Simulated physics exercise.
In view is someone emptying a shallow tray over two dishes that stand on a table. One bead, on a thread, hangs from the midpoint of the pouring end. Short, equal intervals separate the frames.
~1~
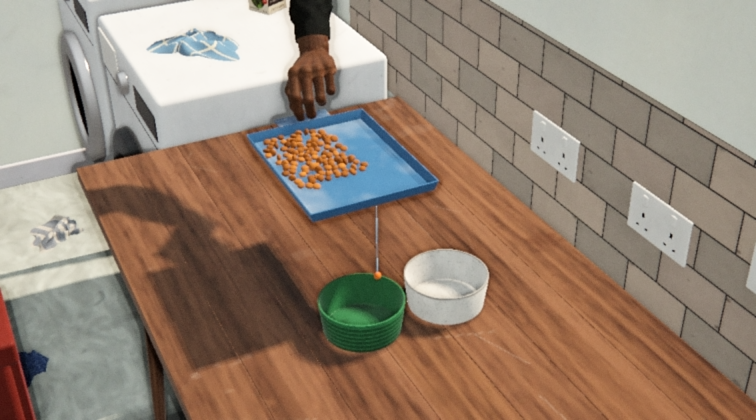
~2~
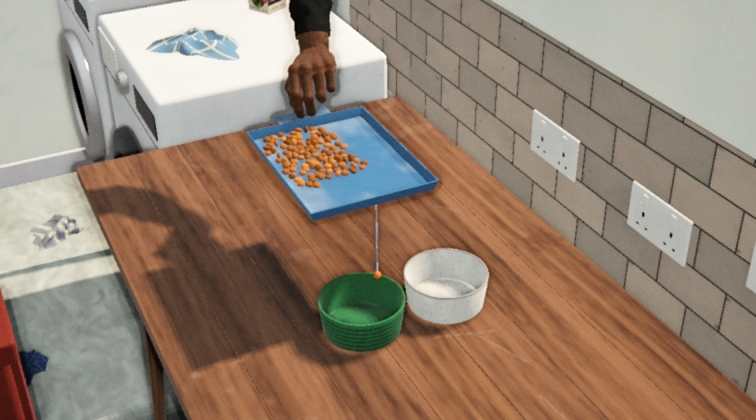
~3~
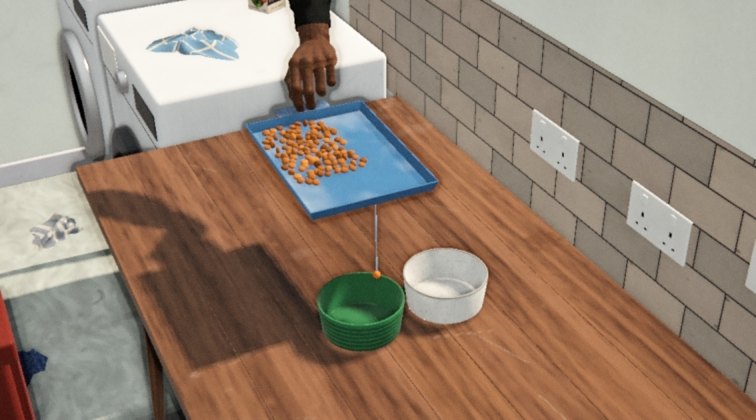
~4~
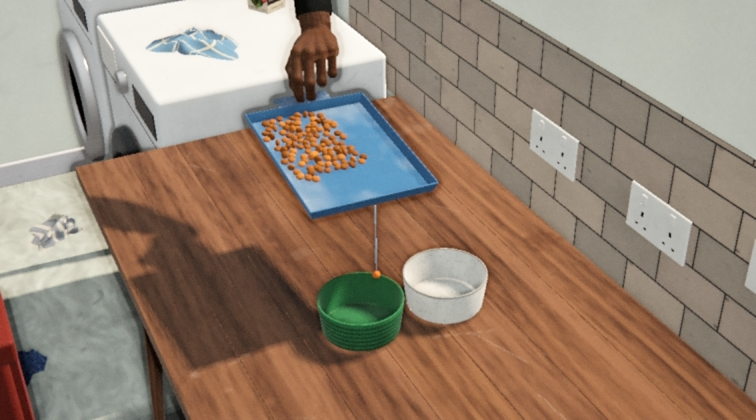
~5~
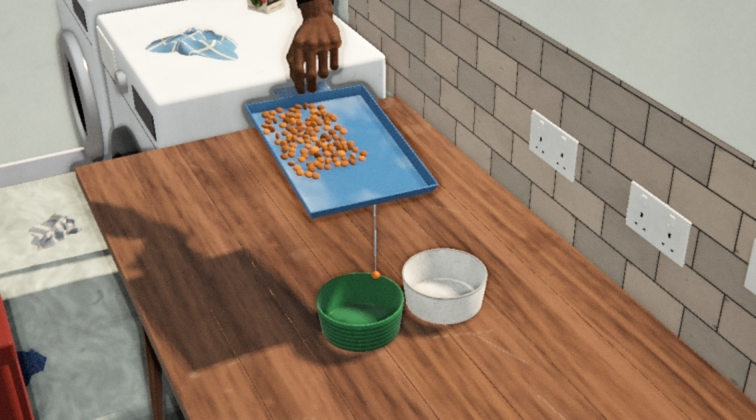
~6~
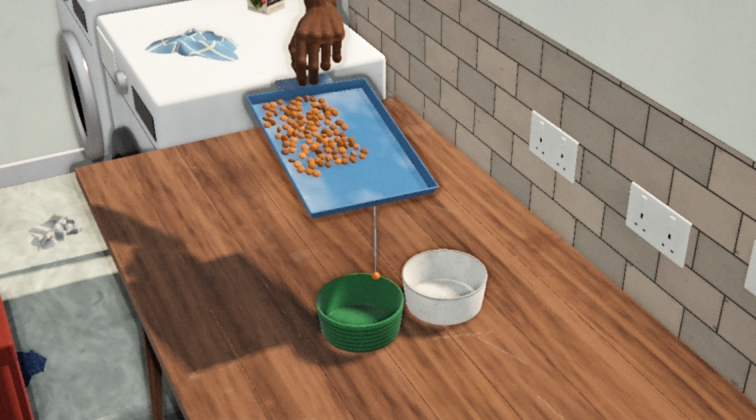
A hand slowly raises the far end of a blue tray of orange bits above two bowls.
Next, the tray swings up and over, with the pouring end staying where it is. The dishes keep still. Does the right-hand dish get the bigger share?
More lands right.
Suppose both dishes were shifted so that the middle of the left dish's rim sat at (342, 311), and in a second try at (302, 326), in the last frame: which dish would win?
Result for the first try: The dish on the right side; for the second: The dish on the right side.
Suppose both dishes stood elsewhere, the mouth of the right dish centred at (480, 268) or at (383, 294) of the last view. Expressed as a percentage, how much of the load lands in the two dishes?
In turn about 70 and about 50 percent.
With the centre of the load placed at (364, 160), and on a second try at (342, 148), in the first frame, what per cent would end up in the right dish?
You'd get near 70 percent first and near 70 percent after that.
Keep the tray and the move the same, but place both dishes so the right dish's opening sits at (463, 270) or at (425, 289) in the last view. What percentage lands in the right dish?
The first position comes out at 30 per cent, the other at 80 per cent.
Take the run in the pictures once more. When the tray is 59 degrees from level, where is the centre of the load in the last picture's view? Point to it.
Somewhere near pixel (395, 195).
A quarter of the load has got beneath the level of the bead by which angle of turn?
About 70°.
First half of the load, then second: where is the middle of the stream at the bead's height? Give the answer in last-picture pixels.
Early half: (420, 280); late half: (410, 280).
Just after the last frame, tray tipped steeply; the larger part on the tray; just a few in the left dish; about a tenth in the air.
A moment on, tray tipped right over; roughly a quarter on the tray; about a tenth in the left dish; roughly a quarter in the right dish; roughly a quarter outside both; about a tenth in the air.
Further on, tray tipped past a quarter turn; roughly a quarter in the left dish; roughly half in the right dish; roughly a quarter outside both.
When it is over, tray tipped past a quarter turn; roughly a quarter in the left dish; roughly half in the right dish; roughly a quarter outside both.
